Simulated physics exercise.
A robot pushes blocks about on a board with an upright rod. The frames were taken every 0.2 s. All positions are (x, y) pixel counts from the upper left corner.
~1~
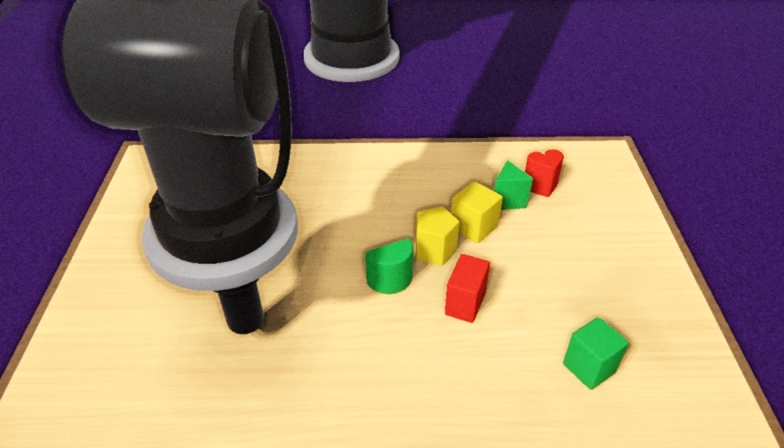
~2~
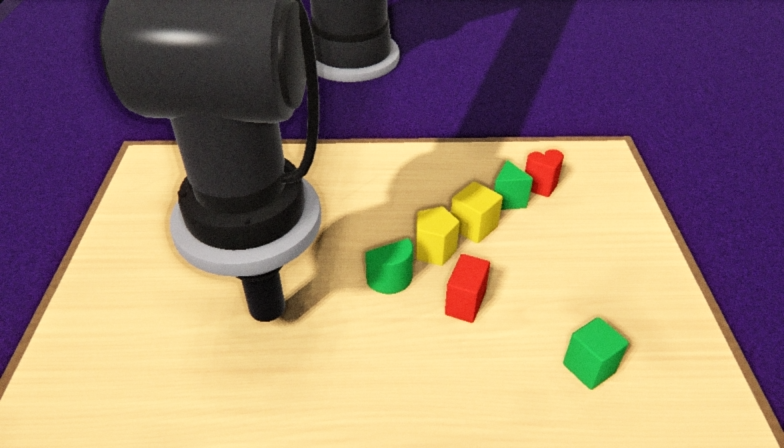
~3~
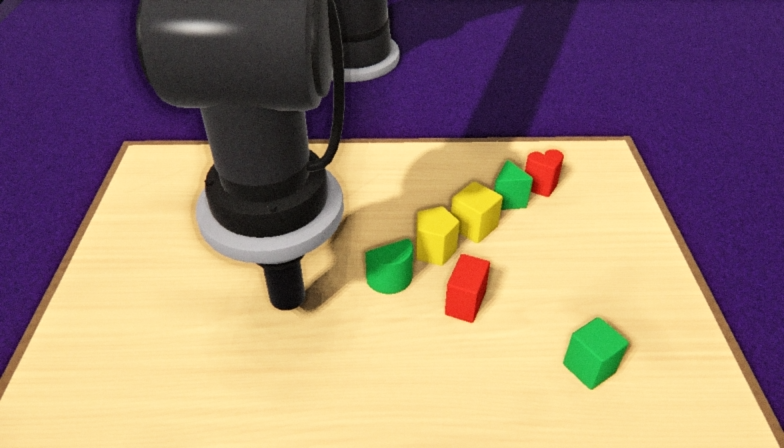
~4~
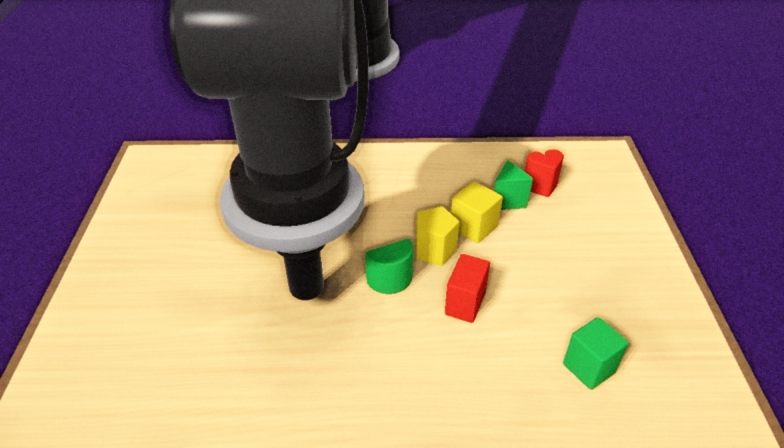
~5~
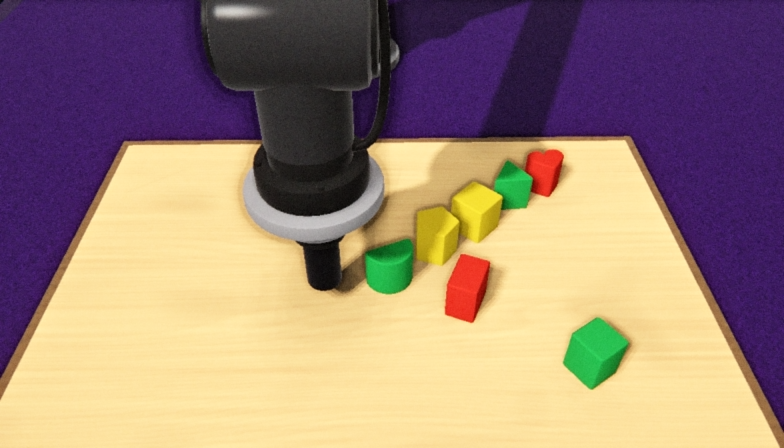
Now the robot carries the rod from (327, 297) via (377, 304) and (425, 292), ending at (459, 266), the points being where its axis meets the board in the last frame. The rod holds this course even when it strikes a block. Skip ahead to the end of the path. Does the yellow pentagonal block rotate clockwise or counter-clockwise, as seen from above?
Seen from above, clockwise.
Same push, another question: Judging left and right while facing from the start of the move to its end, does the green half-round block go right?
Short answer: No.
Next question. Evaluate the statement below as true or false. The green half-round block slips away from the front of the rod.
True - the claim holds.
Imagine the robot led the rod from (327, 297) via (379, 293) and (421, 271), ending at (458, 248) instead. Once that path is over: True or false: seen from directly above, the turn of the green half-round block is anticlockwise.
This is false.
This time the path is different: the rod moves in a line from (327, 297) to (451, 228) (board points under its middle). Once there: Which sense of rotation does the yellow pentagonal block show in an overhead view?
Top view: Clockwise.
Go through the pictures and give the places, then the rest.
In the first frame, rod's lower end (246, 322); green half-round block (392, 252); yellow pentagonal block (436, 220); red rectangle (469, 272).
In the second frame, rod (268, 310); blocks still.
In the third frame, rod (288, 299); blocks still.
In the fourth frame, rod (307, 289); blocks still.
In the fifth frame, rod (325, 280); green half-round block (392, 252); yellow pentagonal block (436, 220); red rectangle (469, 272).
What follows on the original path. One third of the way, rod (377, 287); green half-round block (397, 250).
Two thirds of the way, rod (426, 275); green half-round block (413, 237), turned 55° anticlockwise; yellow pentagonal block (437, 216), turned 20° clockwise.
At the end, rod (460, 249); green half-round block (413, 237), turned 55° anticlockwise; yellow pentagonal block (437, 216), turned 20° clockwise; red rectangle still.
